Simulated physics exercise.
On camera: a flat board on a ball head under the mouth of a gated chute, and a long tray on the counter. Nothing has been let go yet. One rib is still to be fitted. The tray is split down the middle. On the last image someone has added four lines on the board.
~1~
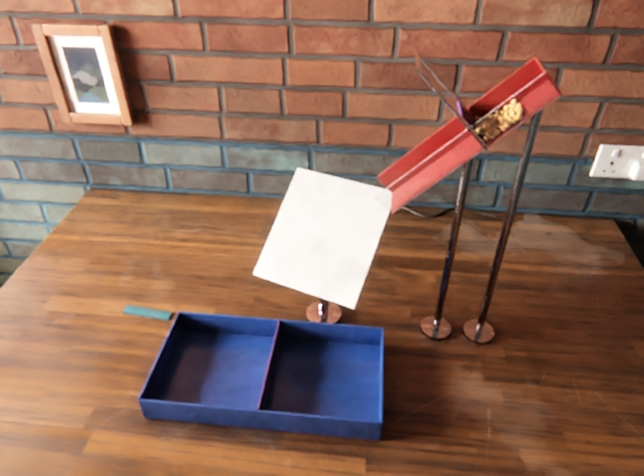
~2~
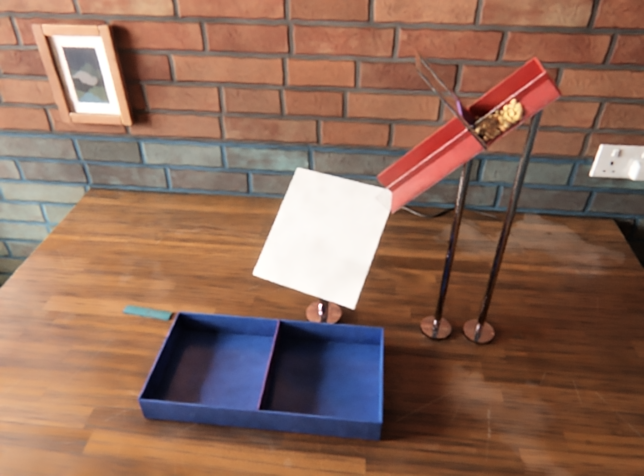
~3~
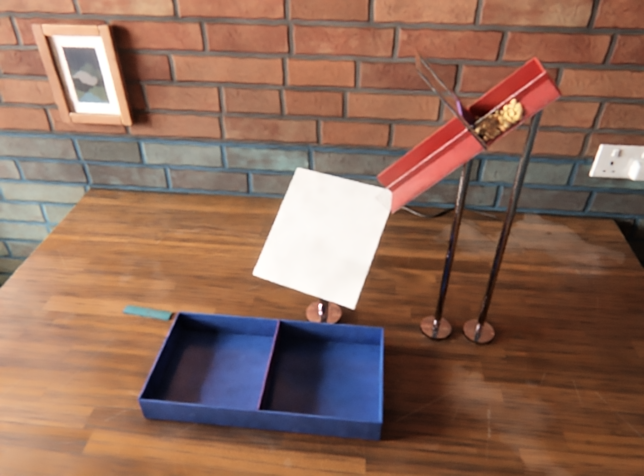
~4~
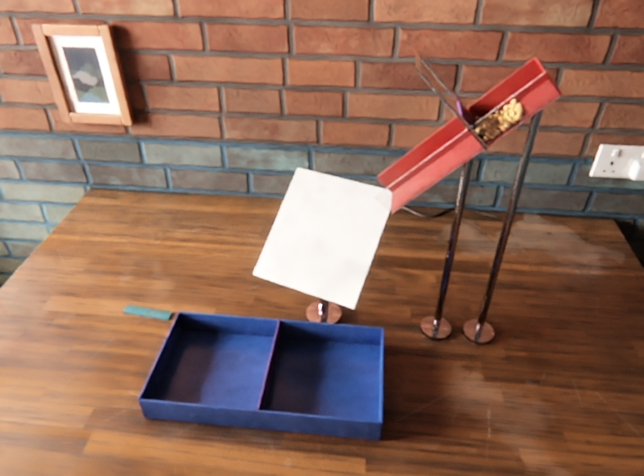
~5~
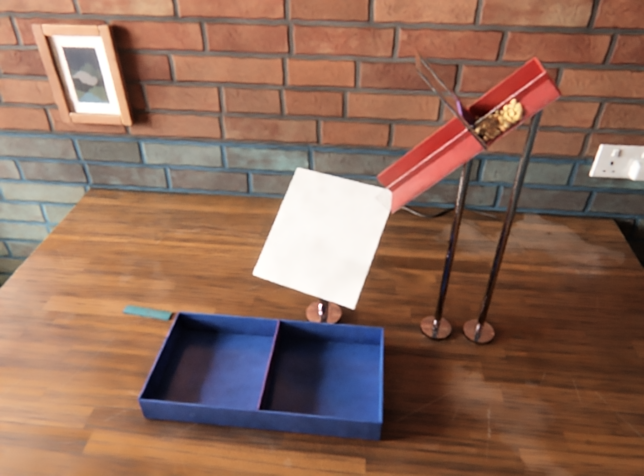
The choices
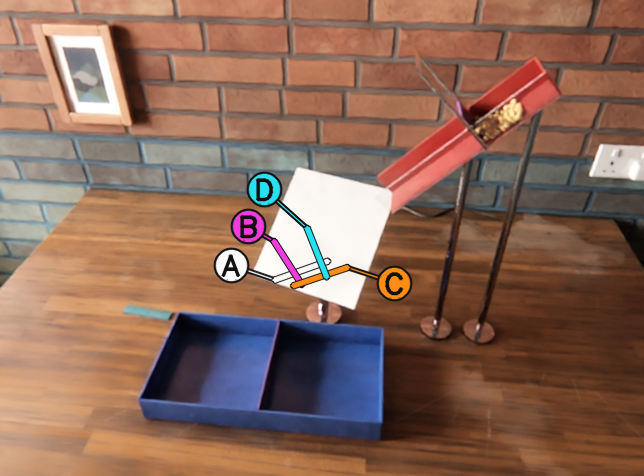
A blue divided tray sits before a tilted white board and red chute; nothing moves.
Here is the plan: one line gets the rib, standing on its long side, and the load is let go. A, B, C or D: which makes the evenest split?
A beats the others.
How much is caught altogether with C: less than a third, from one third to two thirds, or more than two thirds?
More than two thirds.
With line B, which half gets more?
More lands on the right.
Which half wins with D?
The right half.
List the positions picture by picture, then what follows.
In the first frame, load behind the gate at (497, 123), dried chickpeas; lip of the chute at (392, 203), sloping fairly steeply.
In the second frame, middle of the board at (324, 234), tilted fairly steeply; middle of its low edge at (301, 291); of its high edge at (345, 179).
In the third frame, front corners of the tray at (138, 399) and (381, 422); front end of its middle wall at (257, 411); gate still shut at (463, 113).
In the fourth frame, middle of the load at (497, 123); lip at (392, 203).
In the fifth frame, middle of the load at (497, 123); lip at (392, 203).
On the marked copy, line A from (327, 261) to (275, 280); line B from (274, 241) to (301, 284); line C from (347, 267) to (293, 285); line D from (307, 228) to (326, 276).
With A, of what is caught, about two thirds in the left half, about a third in the right.
With B, of what is caught, a small part in the left half, most in the right.
With C, of what is caught, nearly all in the left half, a small part in the right.
With D, of what is caught, a small part in the left half, nearly all in the right.
